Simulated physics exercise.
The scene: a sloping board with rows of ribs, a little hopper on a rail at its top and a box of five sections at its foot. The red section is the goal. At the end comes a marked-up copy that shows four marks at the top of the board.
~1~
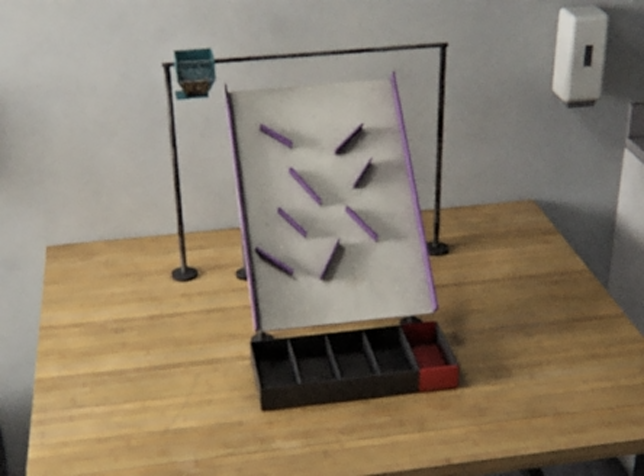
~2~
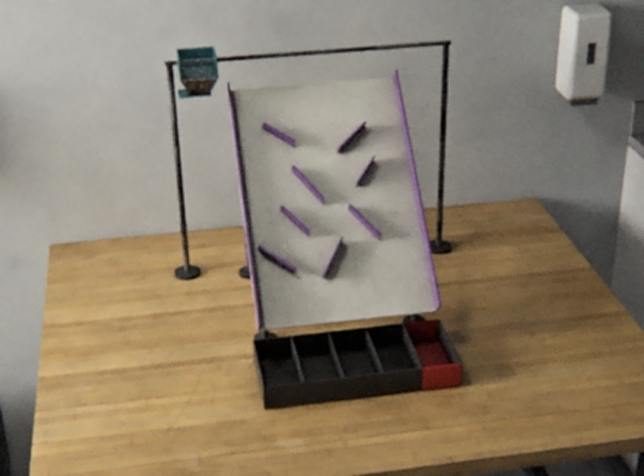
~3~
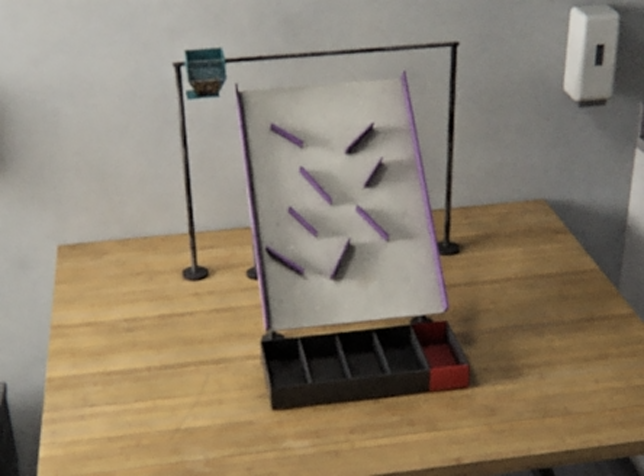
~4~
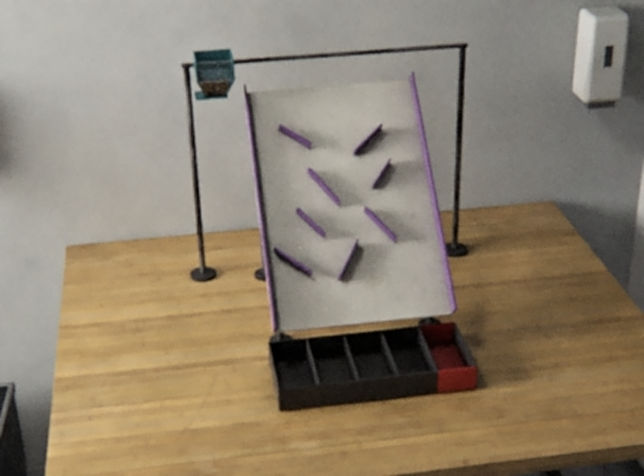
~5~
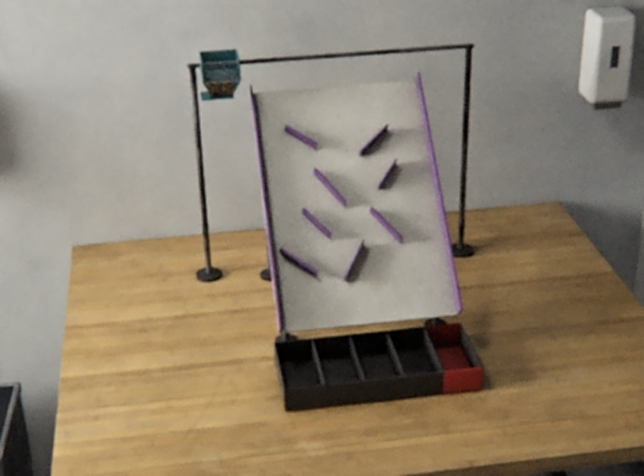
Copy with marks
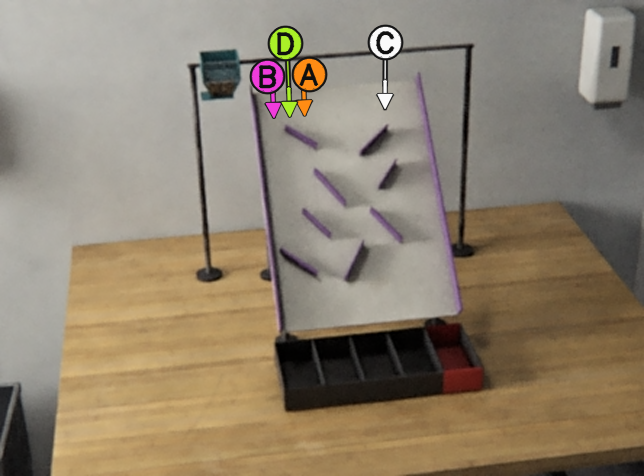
The footage shows a sloping pale board with purple ribs on a wooden table, a small hopper on a rail at its upper left and a dark box with one red section below; only the view shifts slightly.
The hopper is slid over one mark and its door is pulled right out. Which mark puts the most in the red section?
Use mark C.
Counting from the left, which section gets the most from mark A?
It is the fourth one.
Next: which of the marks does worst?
B it is.
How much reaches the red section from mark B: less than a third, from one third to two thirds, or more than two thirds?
Mark B gives less than a third.
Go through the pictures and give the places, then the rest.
Hopper (196, 86), allspice berries, door shut, in the first picture.
Ribs (263, 122) to (295, 141), (339, 148) to (366, 122), (293, 165) to (324, 199), in the second picture.
Ribs (366, 183) to (382, 157), (289, 207) to (317, 233), (357, 205) to (388, 236), in the third picture.
Ribs (274, 247) to (312, 272), (340, 277) to (358, 239), in the fourth picture.
Red section (463, 379), number 5 of 5 from the left, in the fifth picture.
On the marked copy, mark A meets the board at (304, 110); mark B meets the board at (273, 112); mark C meets the board at (385, 103); mark D meets the board at (289, 111).
Choosing A, roughly a quarter in the red section, roughly two thirds in other sections, about a tenth outside the box.
Choosing B, about a tenth in the red section, almost all in other sections.
Choosing C, roughly half in the red section, roughly a third in other sections, about a tenth outside the box.
Choosing D, roughly a quarter in the red section, roughly two thirds in other sections, about a tenth held on the board, just a few outside the box.
